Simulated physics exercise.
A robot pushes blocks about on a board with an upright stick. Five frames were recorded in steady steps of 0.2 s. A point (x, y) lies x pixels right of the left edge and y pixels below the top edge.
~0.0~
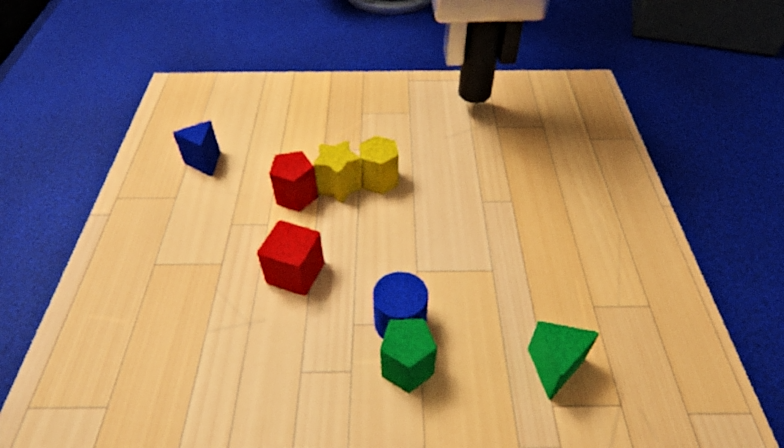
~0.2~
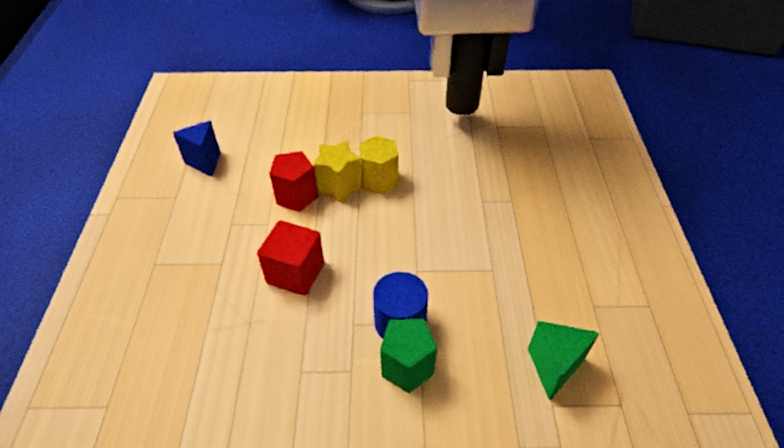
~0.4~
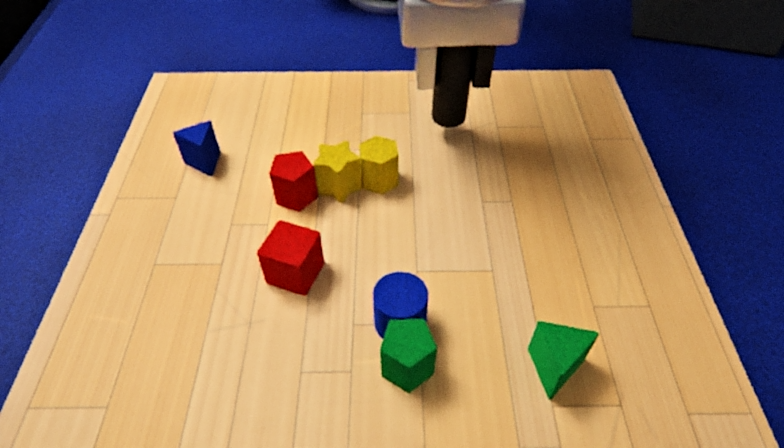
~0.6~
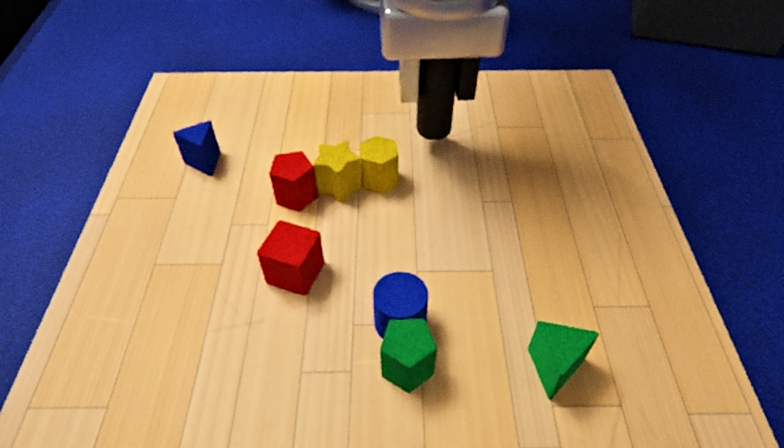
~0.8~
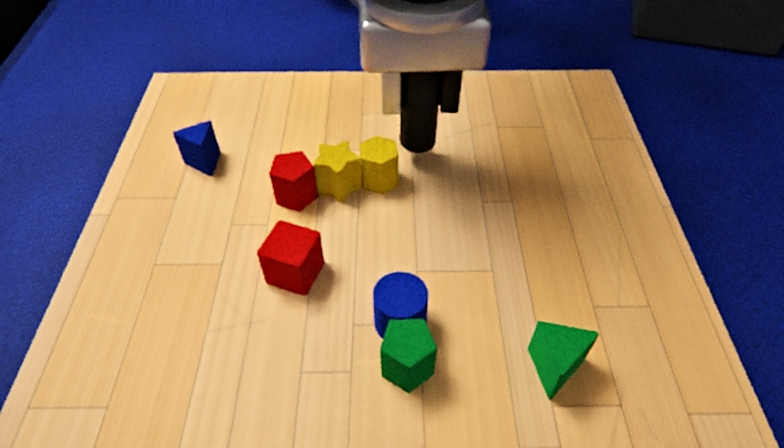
On a pale wooden board over a blue surface, red, yellow, blue and green blocks sit scattered while a robot's dark stick stands near the far edge. The stick slides a short way left and toward the viewer, nearing the yellow hexagonal block, and every block stays still.
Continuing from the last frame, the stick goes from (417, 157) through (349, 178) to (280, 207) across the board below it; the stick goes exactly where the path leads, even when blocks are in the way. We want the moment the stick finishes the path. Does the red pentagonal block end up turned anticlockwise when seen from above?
No, it doesn't check out.
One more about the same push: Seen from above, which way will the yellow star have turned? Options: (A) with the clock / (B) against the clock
My answer is option A.
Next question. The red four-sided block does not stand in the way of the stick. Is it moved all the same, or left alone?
Put simply, it stays right there.
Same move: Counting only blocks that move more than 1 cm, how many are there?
The number will come to 3 or more.
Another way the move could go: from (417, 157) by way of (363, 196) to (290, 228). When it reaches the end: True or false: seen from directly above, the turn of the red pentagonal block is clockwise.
That is true.
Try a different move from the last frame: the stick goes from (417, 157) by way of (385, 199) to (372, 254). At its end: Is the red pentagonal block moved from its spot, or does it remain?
Once the path is done, it is somewhere new.
On the path given first. One third of the way, stick (370, 156); red pentagonal block (281, 166); yellow star (323, 161), turned 40° clockwise; yellow hexagonal block (360, 167), turned 45° anticlockwise.
Two thirds of the way, stick (323, 173); red pentagonal block (252, 174); yellow star (292, 175), turned 55° clockwise; yellow hexagonal block (349, 177), turned 105° anticlockwise.
At the end, stick (276, 193); red four-sided block still; red pentagonal block (202, 187), turned 50° clockwise; yellow star (243, 198), turned 50° clockwise; yellow hexagonal block (349, 177), turned 105° anticlockwise.
